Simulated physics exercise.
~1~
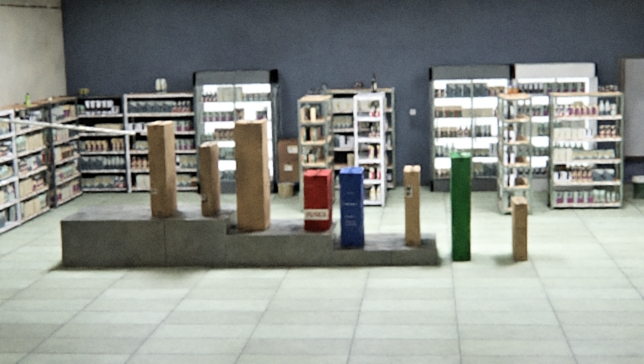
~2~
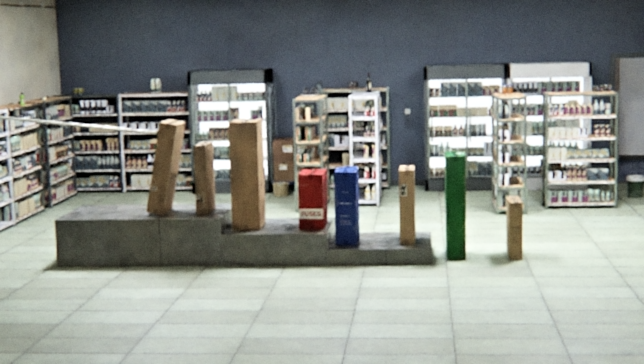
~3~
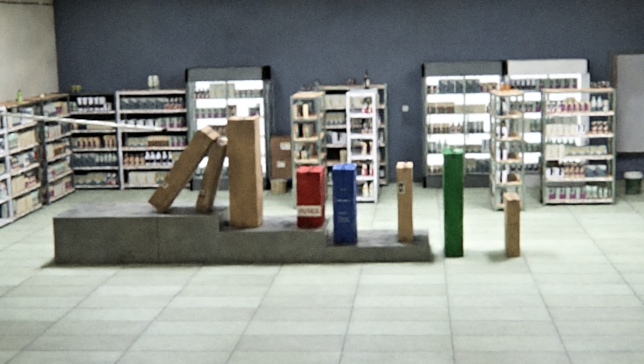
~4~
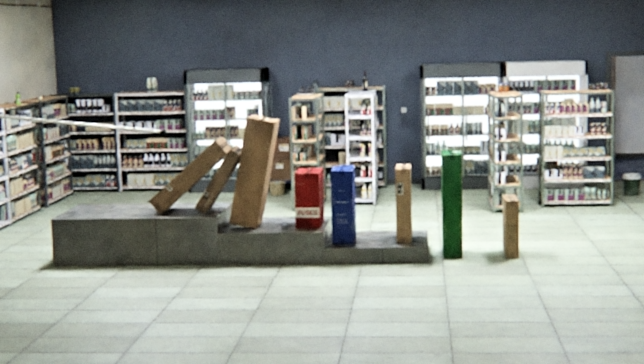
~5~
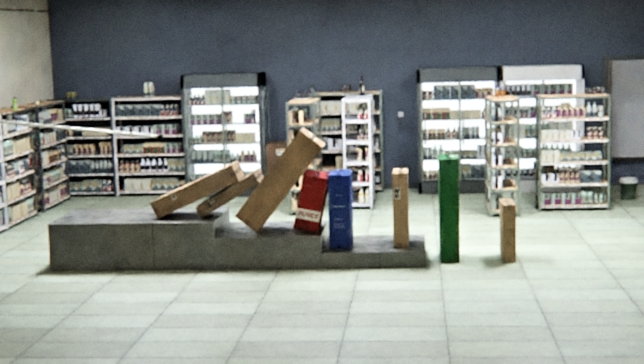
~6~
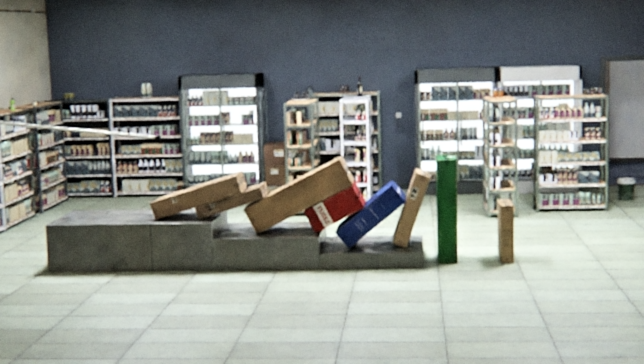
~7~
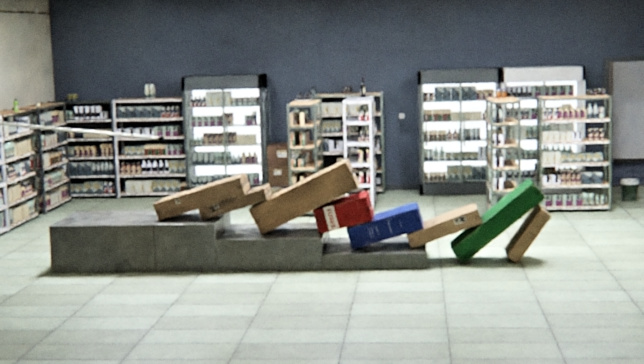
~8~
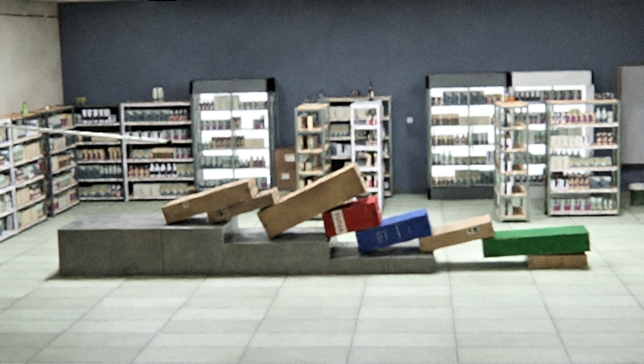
Eight tall cartons on low steps toppling one after another from left to right in a shop, until none is left standing.
